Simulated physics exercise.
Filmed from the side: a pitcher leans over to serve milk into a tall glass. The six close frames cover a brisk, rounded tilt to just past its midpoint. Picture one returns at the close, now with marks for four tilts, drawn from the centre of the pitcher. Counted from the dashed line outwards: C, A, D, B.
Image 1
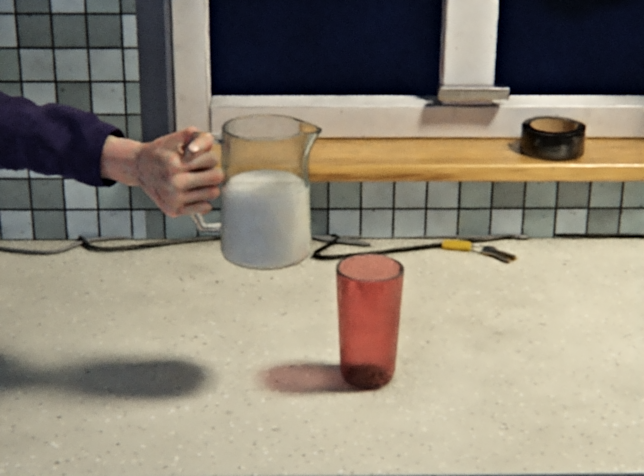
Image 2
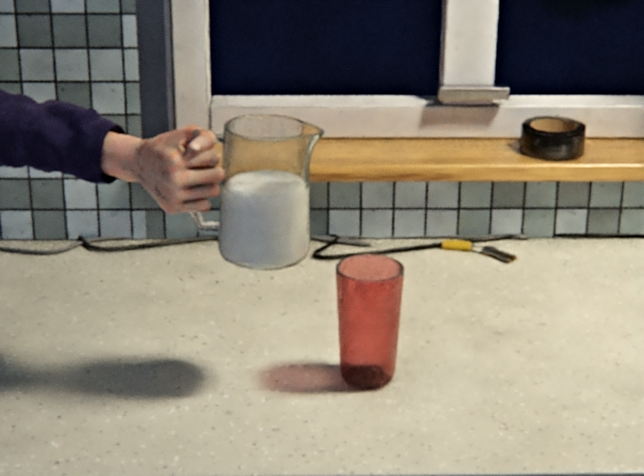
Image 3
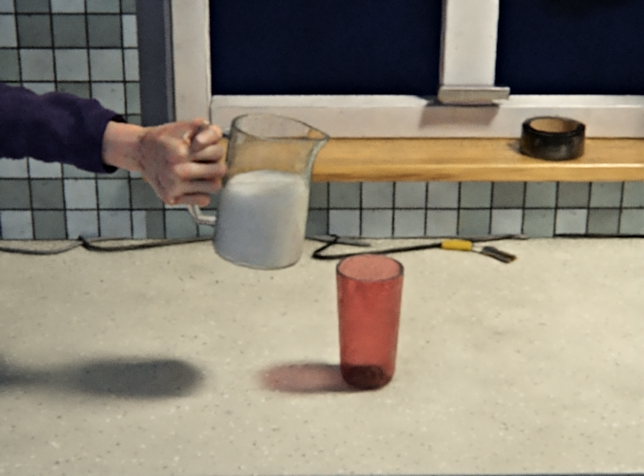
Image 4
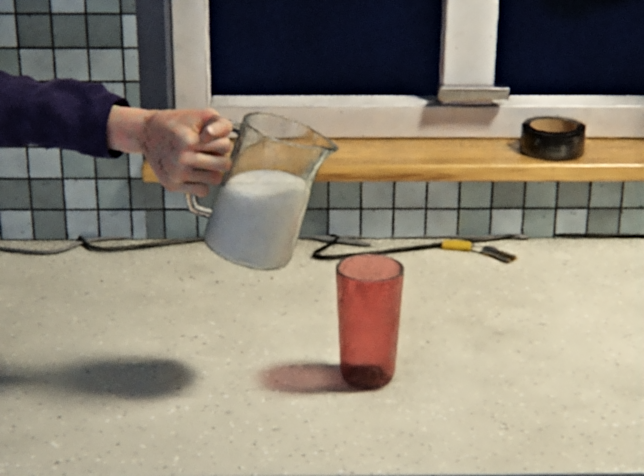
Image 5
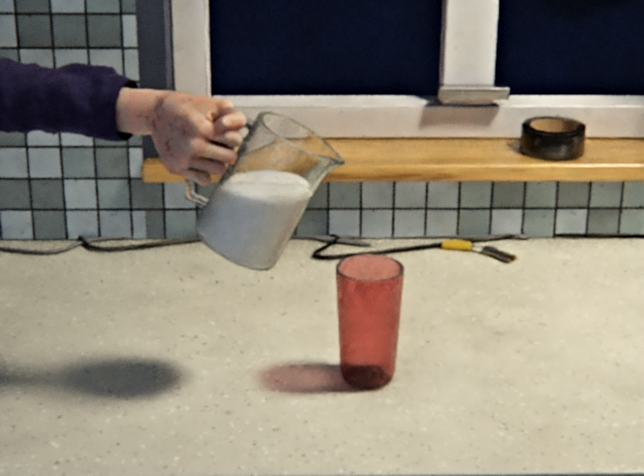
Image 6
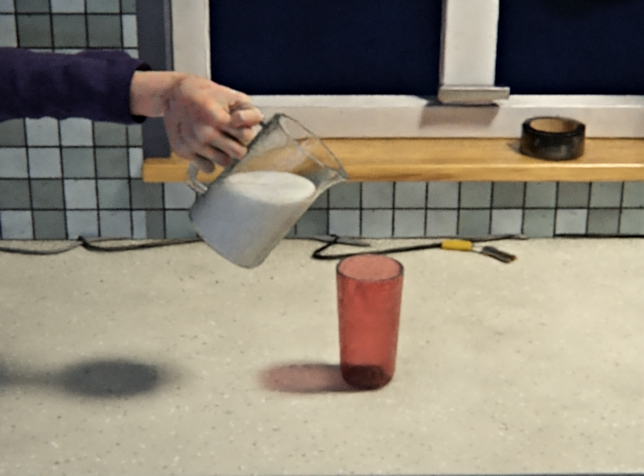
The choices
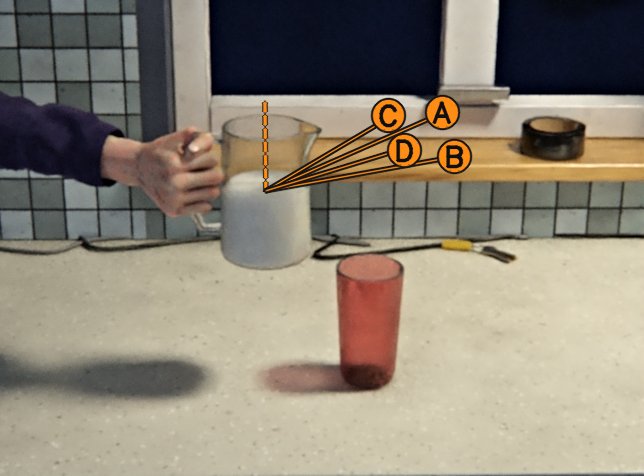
On a speckled counter below a window, a hand tilts a clear pitcher of milk rightward above a tall red glass.
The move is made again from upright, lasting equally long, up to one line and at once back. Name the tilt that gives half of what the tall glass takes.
Take B.
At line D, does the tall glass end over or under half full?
Under half.
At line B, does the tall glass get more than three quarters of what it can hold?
No, less.
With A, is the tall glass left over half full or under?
Under half.
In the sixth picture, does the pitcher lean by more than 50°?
No.
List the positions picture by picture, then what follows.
In the first frame, upright, lip at (320, 129); rim of the tall glass round (370, 267); nothing has left yet.
In the second frame, tipped about 2°, lip at (322, 131); nothing has left yet.
In the third frame, tipped about 8°, lip at (328, 137); nothing has left yet.
In the fourth frame, tipped about 17°, lip at (336, 147); nothing has left yet.
In the fifth frame, tipped about 28°, lip at (343, 161); nothing has left yet.
In the sixth frame, tipped about 40°, lip at (348, 177); nothing has left yet.
In orange, A at (426, 120); B at (438, 159); C at (374, 126); D at (387, 153).
If A is chosen, the tall glass ends with about 18 % of what it can hold.
If B is chosen, the tall glass ends with about 49 % of what it can hold; 5 % of the milk is spilt.
If C is chosen, the tall glass ends with about 7 % of what it can hold.
If D is chosen, the tall glass ends with about 31 % of what it can hold; 4 % of the milk is spilt.
